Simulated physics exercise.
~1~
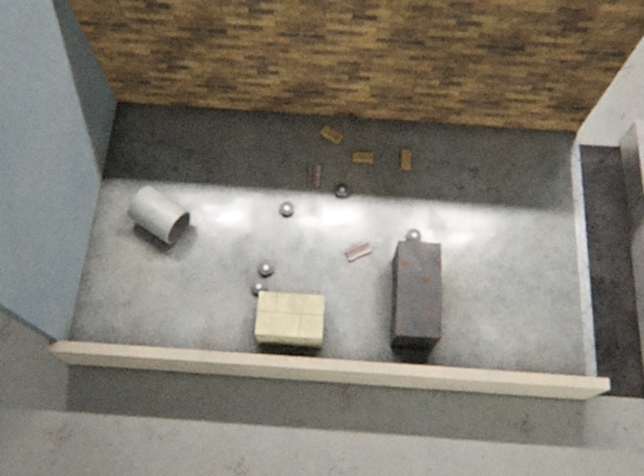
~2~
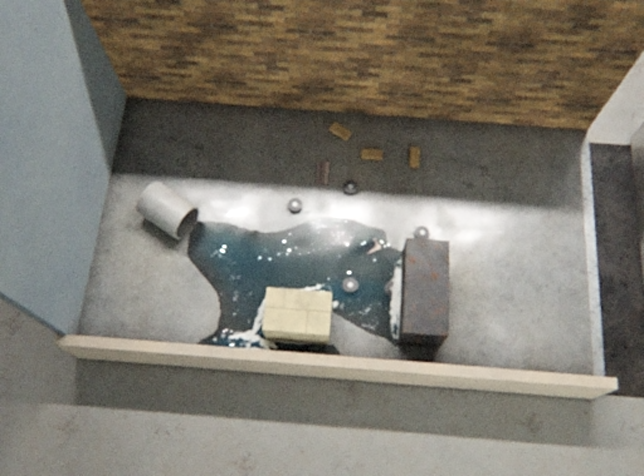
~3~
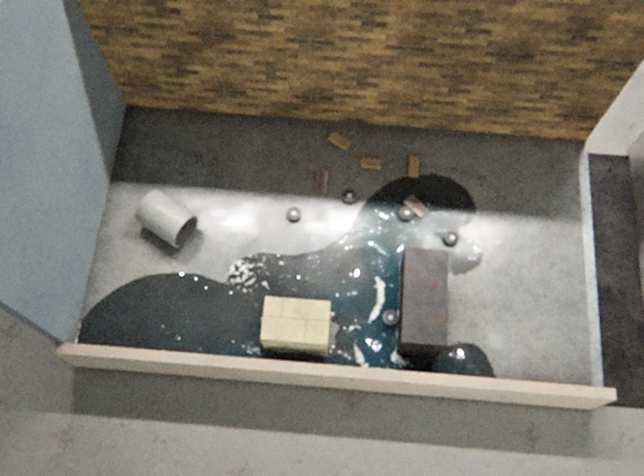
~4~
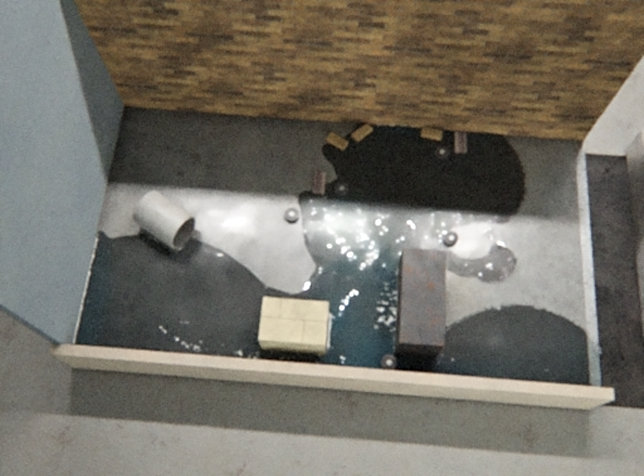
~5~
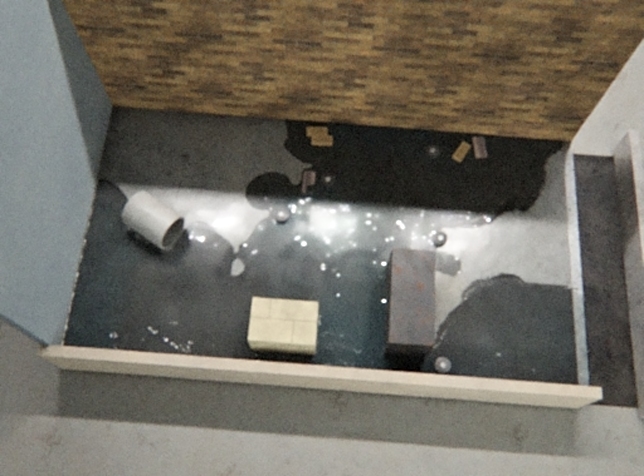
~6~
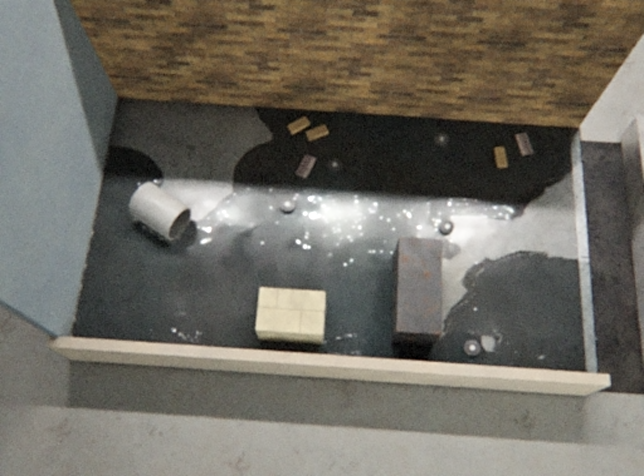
At first, a pale drum lies on its side at the left of a dry grey floor, with small silvery balls, little boards and two large blocks spread across the room. Dark water pours from the drum and runs right between the blocks, carrying two balls with it. The water then spreads left along the front wall and reaches up toward the brick wall. There it shifts several boards, while another pool grows at the lower right. Finally, water covers most of the floor, the boards sit in separated groups, and the drum and blocks remain in place.
